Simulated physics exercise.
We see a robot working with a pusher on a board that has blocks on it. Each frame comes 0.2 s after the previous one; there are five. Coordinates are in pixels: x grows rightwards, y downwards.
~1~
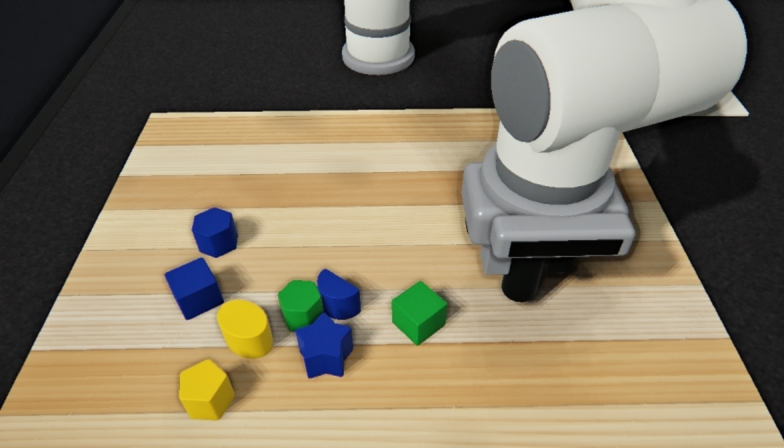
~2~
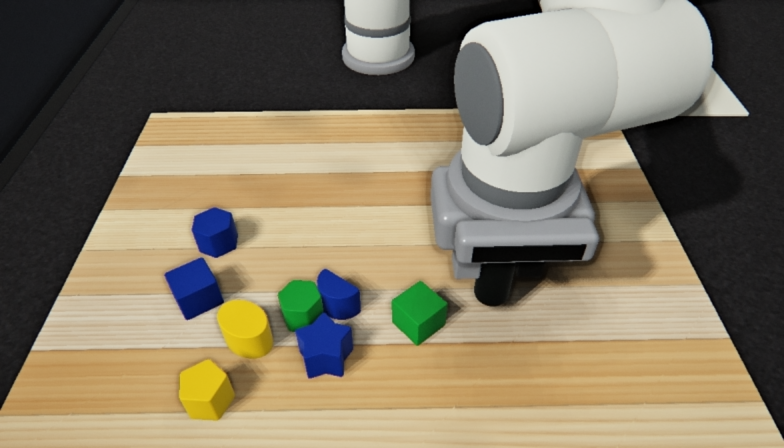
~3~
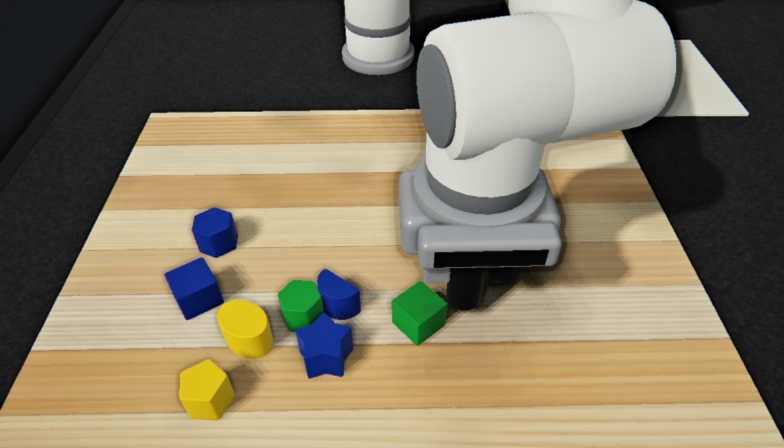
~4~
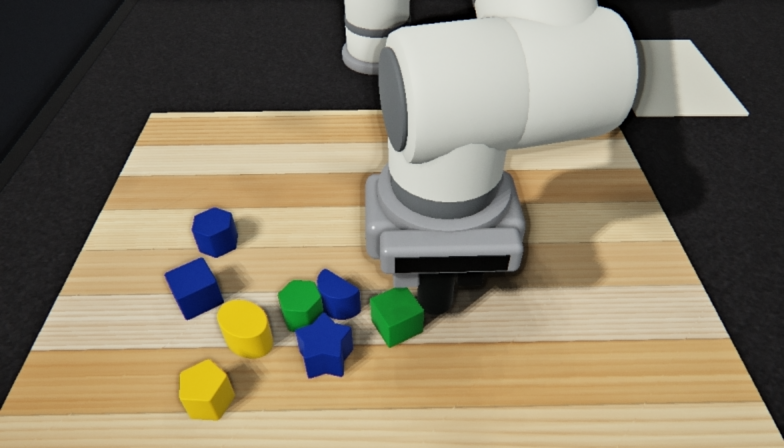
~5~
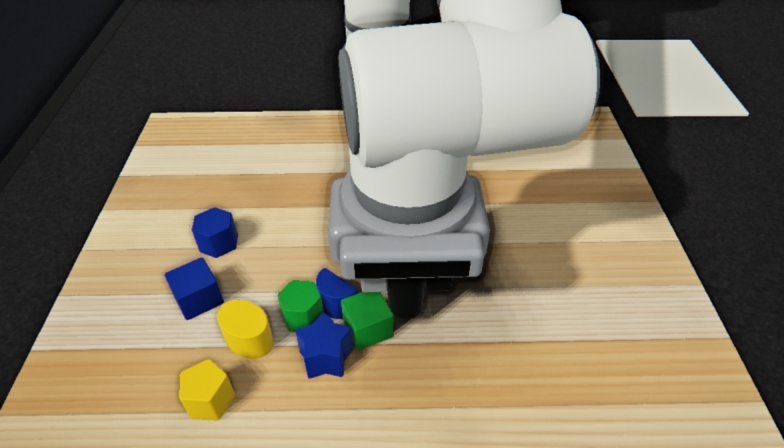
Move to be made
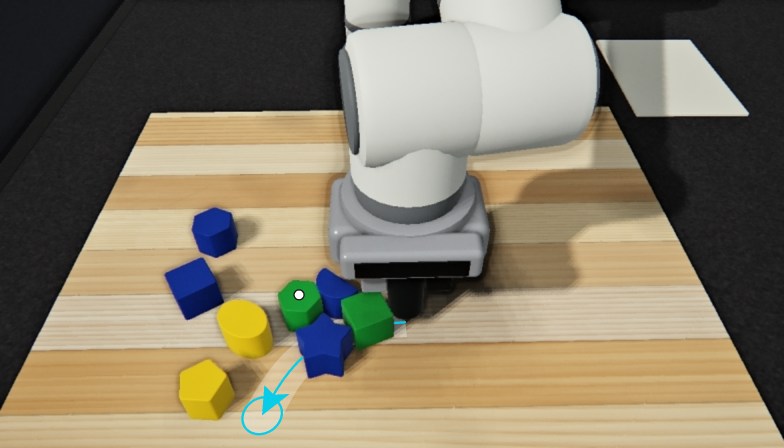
A robot arm moves left and pushes the green cube toward the blue blocks.
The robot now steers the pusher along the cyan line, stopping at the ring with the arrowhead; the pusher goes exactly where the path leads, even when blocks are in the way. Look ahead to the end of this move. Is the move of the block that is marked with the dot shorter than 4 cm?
Yes, it checks out.
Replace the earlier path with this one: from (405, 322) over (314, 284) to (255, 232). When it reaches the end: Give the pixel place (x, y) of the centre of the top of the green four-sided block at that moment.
Put as a pixel place, it's (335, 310).
The drawn path runs from (405, 322) over (348, 331) and (297, 363) to (262, 415); the dot is on the green hexagonal block.
On the path given first. One third of the way, pusher at (344, 317); green hexagonal block at (295, 294); blue star at (271, 357); blue half-round block at (331, 281); green four-sided block at (307, 328), turned 20° anticlockwise.
Two thirds of the way, pusher at (292, 349); yellow pentagon at (162, 394), turned 30° clockwise; green hexagonal block at (291, 294), turned 20° clockwise; blue star at (211, 395); blue half-round block at (331, 281); green four-sided block at (251, 363), turned 20° anticlockwise.
At the end, pusher at (257, 401); yellow pentagon at (120, 405), turned 50° clockwise; green hexagonal block at (291, 294), turned 20° clockwise; blue star at (157, 425), turned 40° clockwise; blue half-round block at (331, 281); green four-sided block at (210, 408).
